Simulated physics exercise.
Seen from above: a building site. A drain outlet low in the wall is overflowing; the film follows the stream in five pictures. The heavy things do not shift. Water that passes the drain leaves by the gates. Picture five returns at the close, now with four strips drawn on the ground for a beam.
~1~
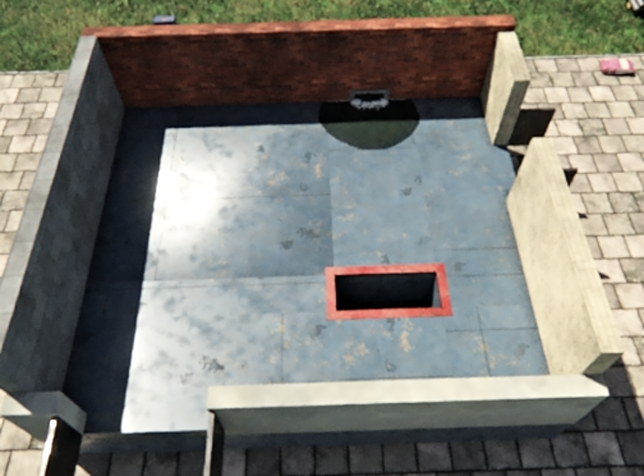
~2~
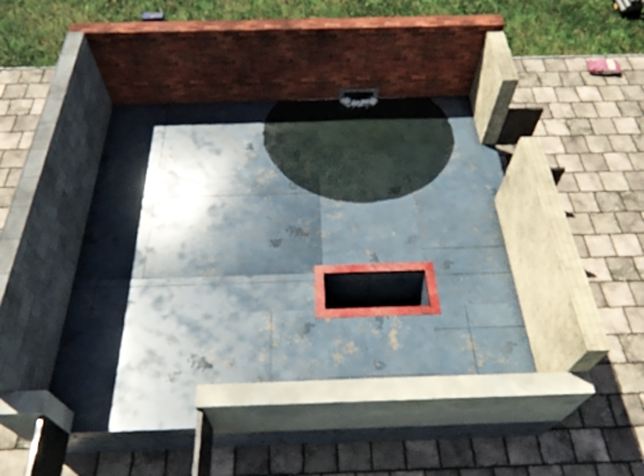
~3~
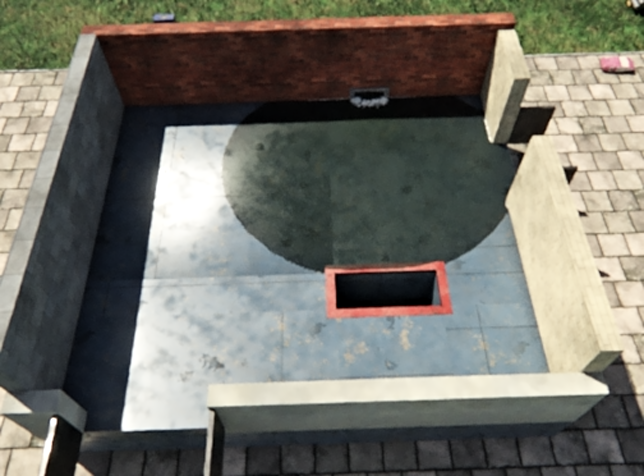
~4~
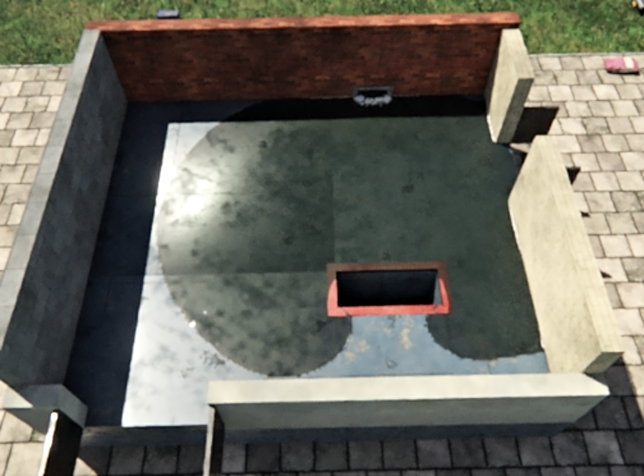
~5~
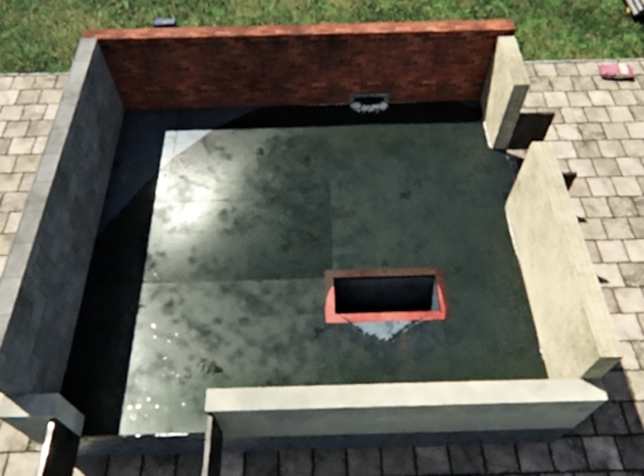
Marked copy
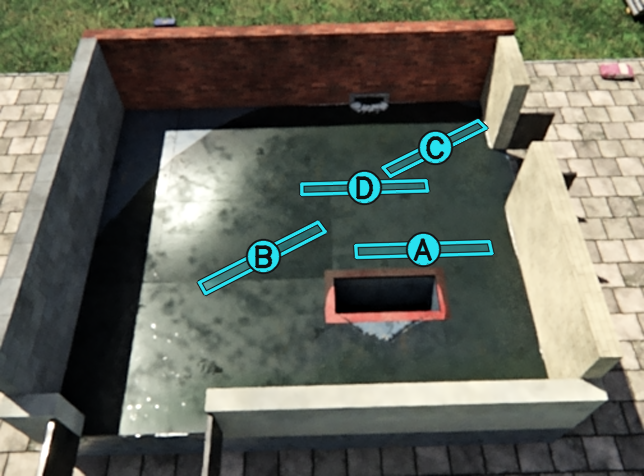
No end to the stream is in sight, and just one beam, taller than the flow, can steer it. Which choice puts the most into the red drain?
B works best here.
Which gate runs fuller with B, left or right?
The left gate.
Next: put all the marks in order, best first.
The order is B, C, A, D.
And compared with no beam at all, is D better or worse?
Worse.
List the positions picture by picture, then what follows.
Outfall at (369, 96); red drain at (387, 291); open gate at (154, 412); open gate at (499, 172); water covers 5 % of the ground and shows as far out as (368, 144); red drain still dry.
Water covers 17 % of the ground and shows as far out as (310, 189); red drain still dry.
Water covers 40 % of the ground and shows as far out as (306, 261); red drain still dry.
Water covers 63 % of the ground and shows as far out as (219, 347); red drain taking water.
Water covers 85 % of the ground and shows as far out as (89, 353); red drain taking water.
On the marked copy, A from (356, 251) to (490, 247); B from (202, 288) to (321, 226); C from (386, 171) to (481, 124); D from (301, 189) to (426, 185).
With A, about 15 % of the stream runs into the red drain, about 85 % out by the gates.
With B, about 35 % of the stream runs into the red drain, about 64 % out by the gates.
With C, about 22 % of the stream runs into the red drain, about 77 % out by the gates.
With D, about 10 % of the stream runs into the red drain, about 89 % out by the gates.
